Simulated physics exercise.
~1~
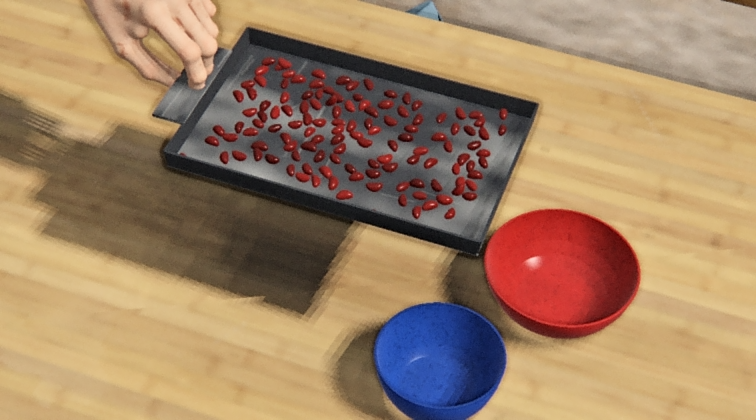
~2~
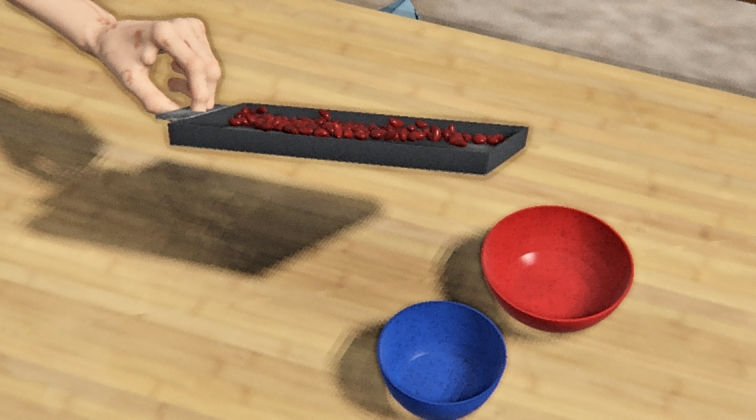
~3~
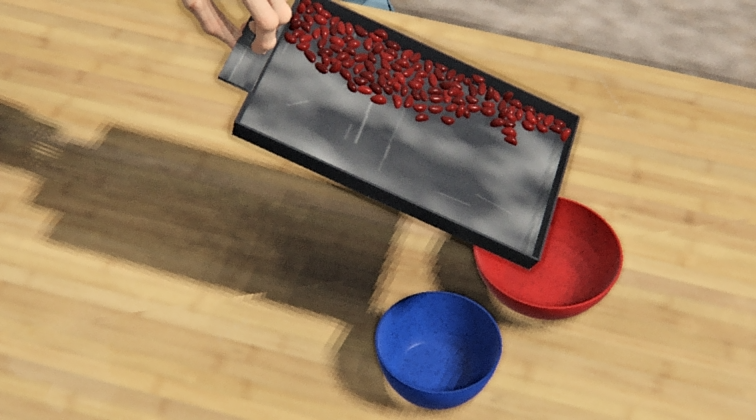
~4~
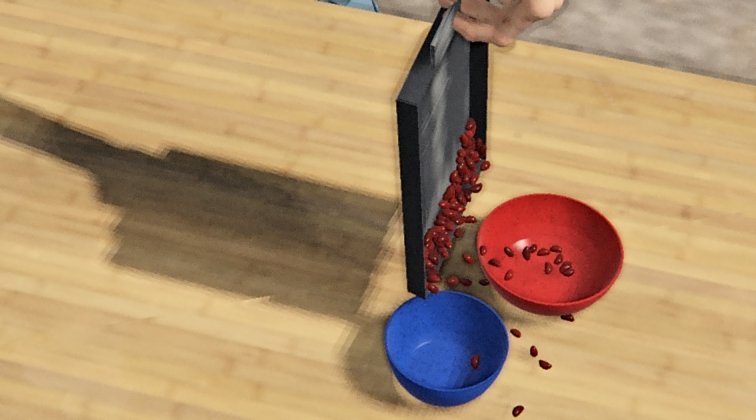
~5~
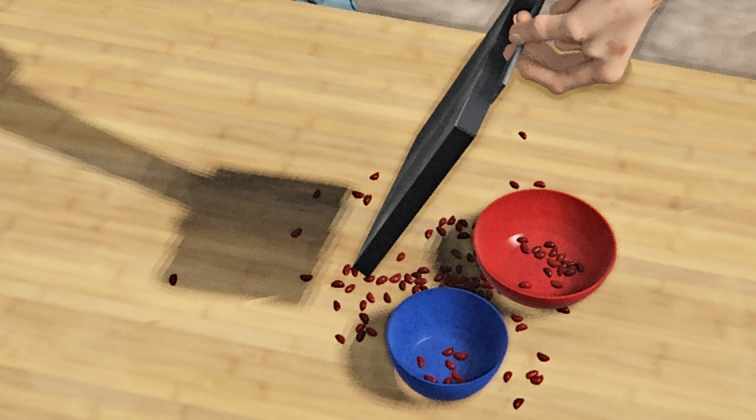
Hand tilting a dark tray of red beans, levelling it, then tipping it steeply, scattering most beans around blue and red bowls.
